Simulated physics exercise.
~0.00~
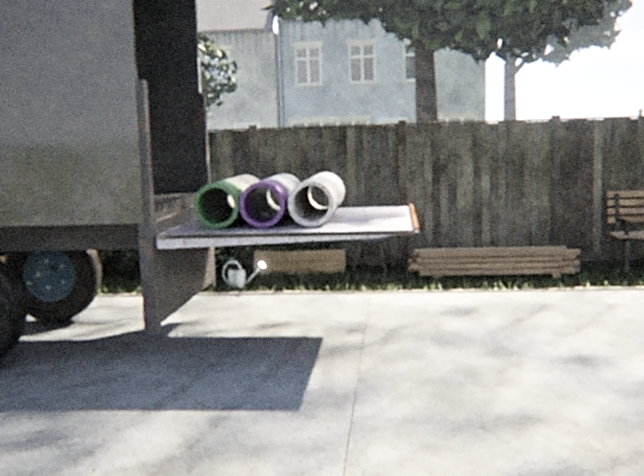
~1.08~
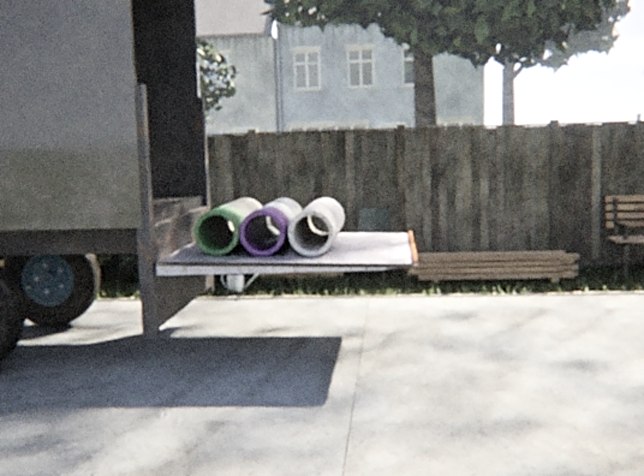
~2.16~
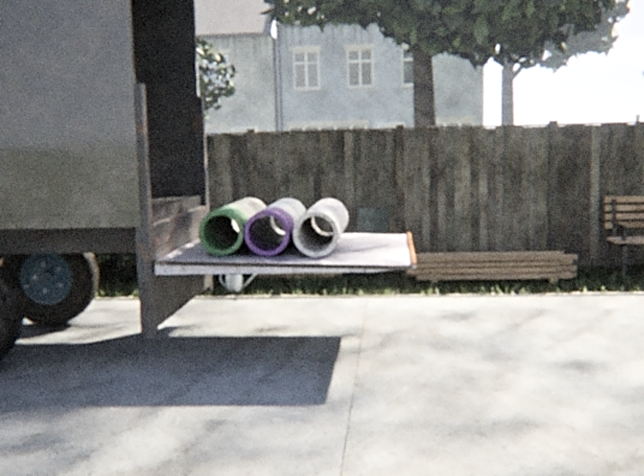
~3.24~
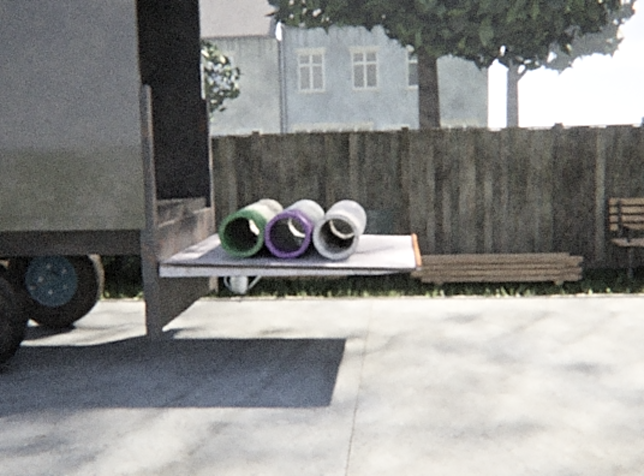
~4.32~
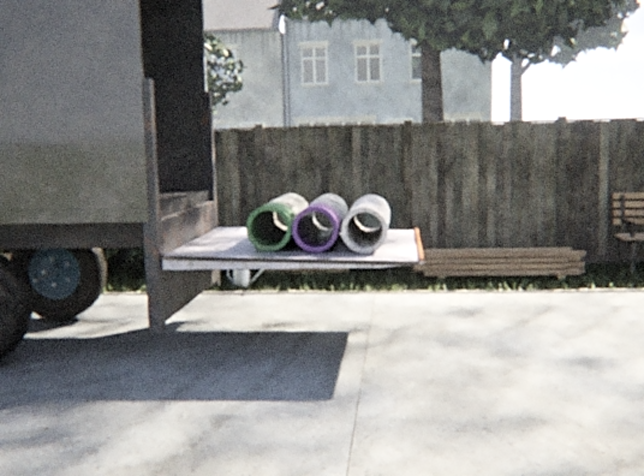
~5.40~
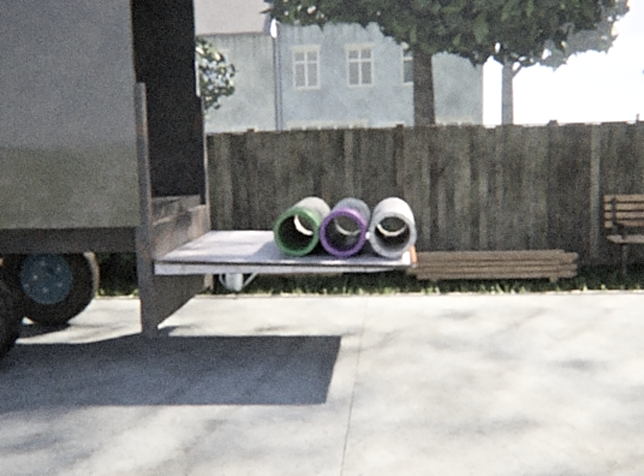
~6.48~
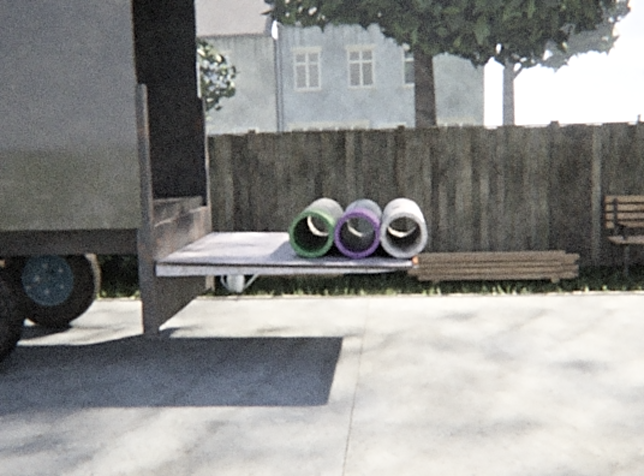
The video shows three hollow pipes, one green, one purple and one pale grey, resting side by side on a lorry's tail lift, which lowers slightly before the pipes roll right together towards its outer edge, ending there still on the platform.
